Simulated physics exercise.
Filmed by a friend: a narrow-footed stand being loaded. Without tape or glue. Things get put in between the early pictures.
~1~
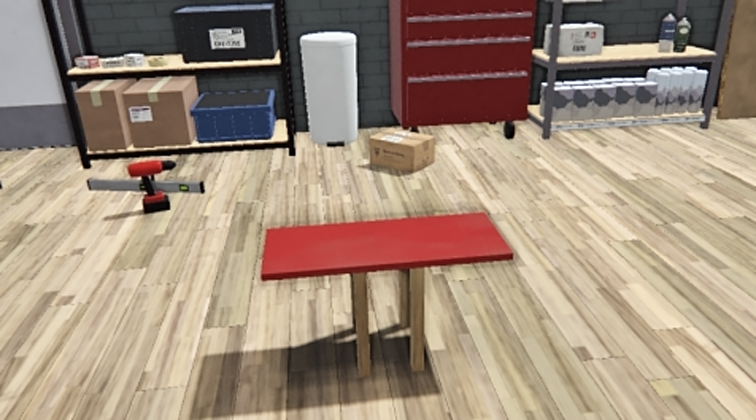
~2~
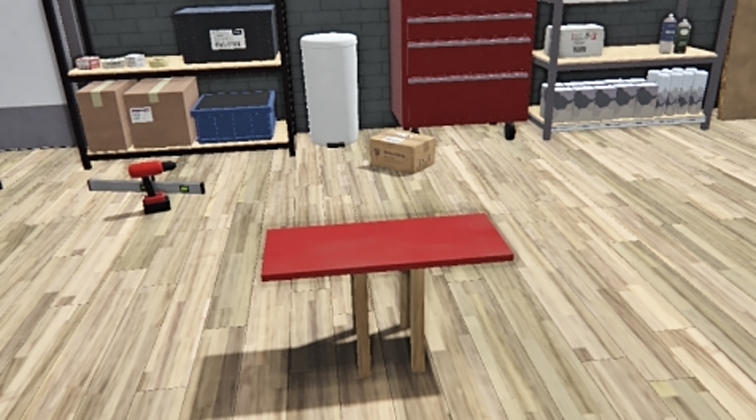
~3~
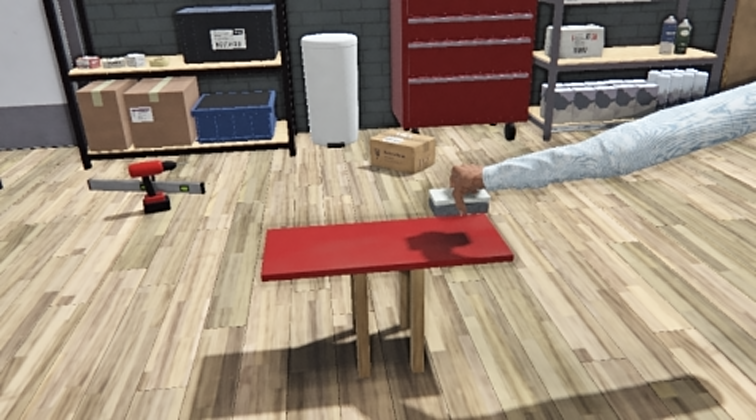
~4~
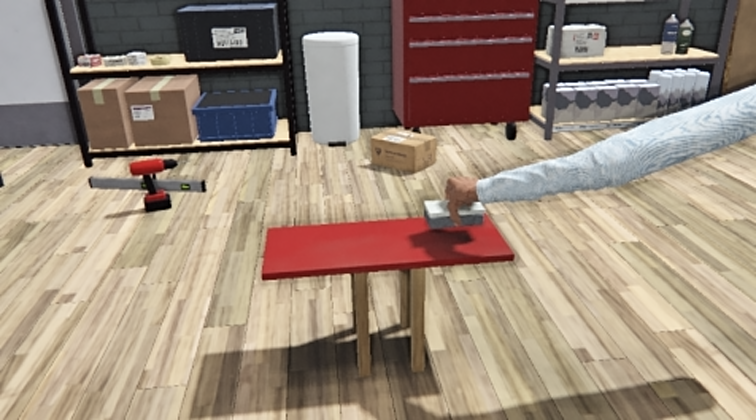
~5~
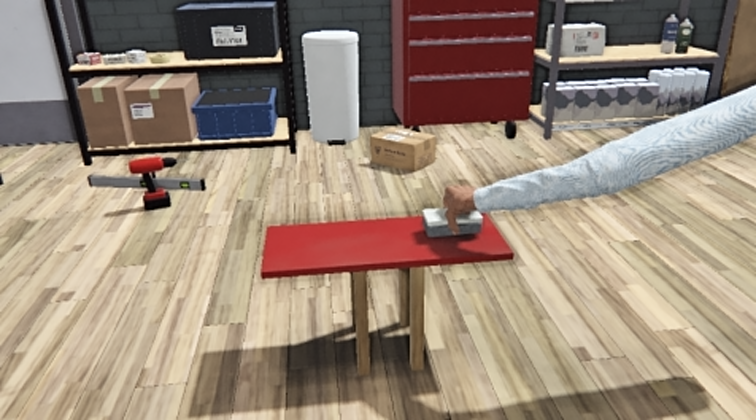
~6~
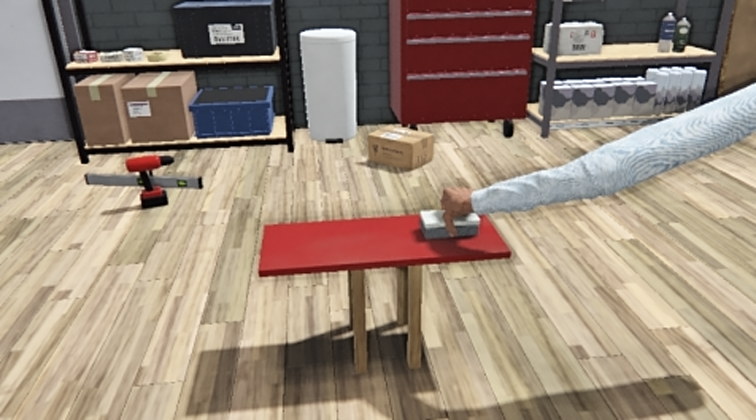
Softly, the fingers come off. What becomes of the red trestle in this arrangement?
Nothing, it stays upright.
Then, 0.76 s on from there, red trestle at rest near (381, 241).
In the end, the red trestle holds firm, near (381, 241).
